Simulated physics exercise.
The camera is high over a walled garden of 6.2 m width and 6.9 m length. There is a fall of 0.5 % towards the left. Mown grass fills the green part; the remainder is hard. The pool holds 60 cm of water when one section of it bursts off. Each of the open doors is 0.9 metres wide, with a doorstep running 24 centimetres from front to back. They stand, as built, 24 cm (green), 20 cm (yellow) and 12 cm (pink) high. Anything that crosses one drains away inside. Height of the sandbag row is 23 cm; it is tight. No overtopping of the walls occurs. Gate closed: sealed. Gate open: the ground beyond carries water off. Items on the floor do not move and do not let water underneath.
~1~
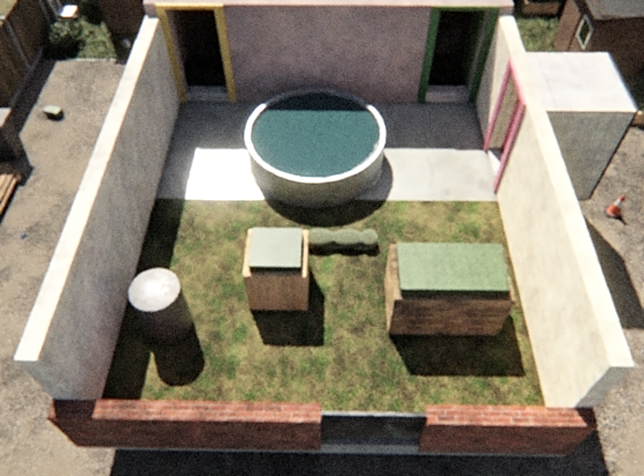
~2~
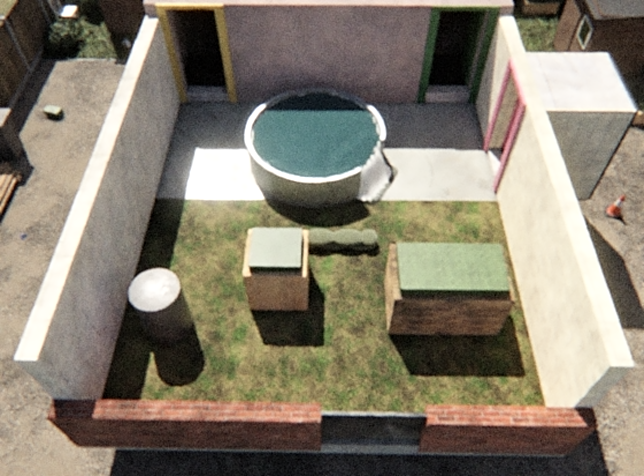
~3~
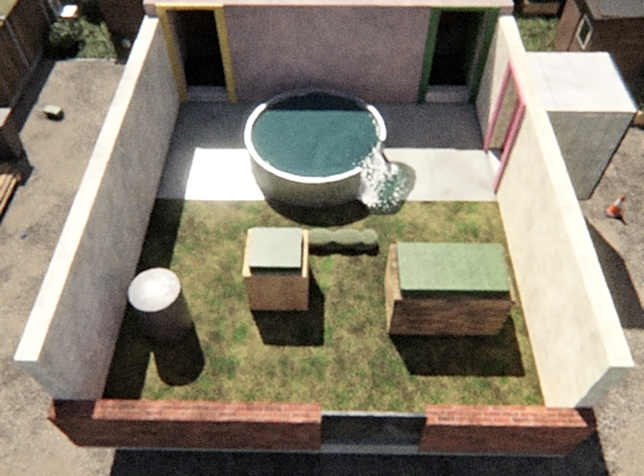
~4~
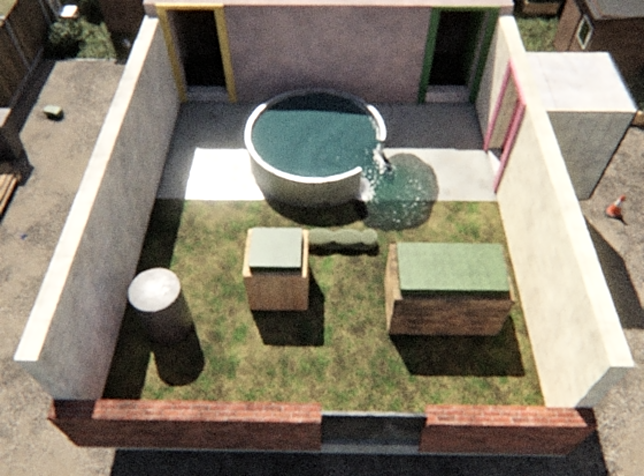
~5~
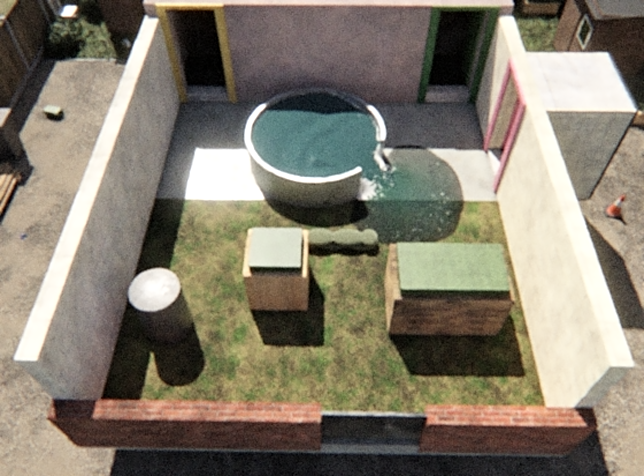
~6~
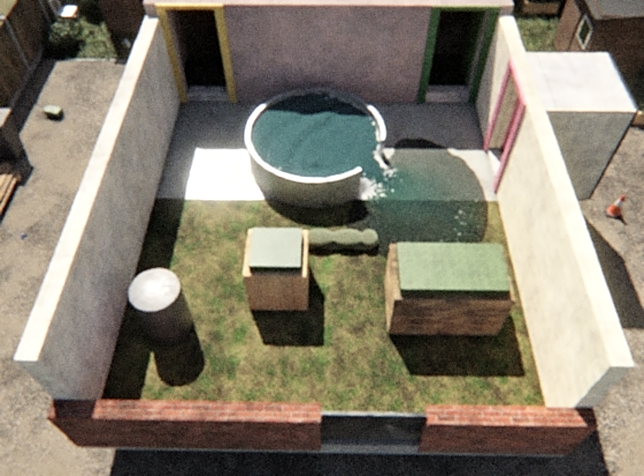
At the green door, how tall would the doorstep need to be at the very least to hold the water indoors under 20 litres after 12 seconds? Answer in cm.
The doorstep would need roughly 11 cm.
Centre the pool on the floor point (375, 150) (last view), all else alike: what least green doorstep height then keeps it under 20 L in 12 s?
A height near 8.5 cm.
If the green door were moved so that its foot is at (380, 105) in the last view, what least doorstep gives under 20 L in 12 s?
Around 7.0 cm would do it.
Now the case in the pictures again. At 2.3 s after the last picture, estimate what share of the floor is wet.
Near 30 per cent of the open floor.
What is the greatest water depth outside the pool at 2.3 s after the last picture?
Around 25 centimetres.
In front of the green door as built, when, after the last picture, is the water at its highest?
At roughly 4.5 s.
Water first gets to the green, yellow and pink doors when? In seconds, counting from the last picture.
Arrival: Green 1.8 s, yellow 5.5 s, pink 0.2 s.
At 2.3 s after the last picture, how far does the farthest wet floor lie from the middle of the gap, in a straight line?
Roughly 5.0 metres.
Then, 0.7 s after the last picture water covers 20 % of the floor, deepest (30 cm) near (495, 200); it has not reached the green door.
Then, 2.3 s after the last picture water covers 30 % of the floor, deepest (25 cm) near (504, 239); 11 cm at the green door, 0 litres in over its 24 cm doorstep.
Then, 11.3 s after the last picture water covers 95 % of the floor, deepest (10 cm) near (488, 215); 9 cm at the green door, 0 litres in over its 24 cm doorstep.
At the green door as built, the water peaked near 15 cm, 4.5 s after the last picture.
With a doorstep of 10 cm, 36 litres would have come in within the 12 s; with 13.5 cm, 4 litres. So under 20 litres takes about 11 cm.
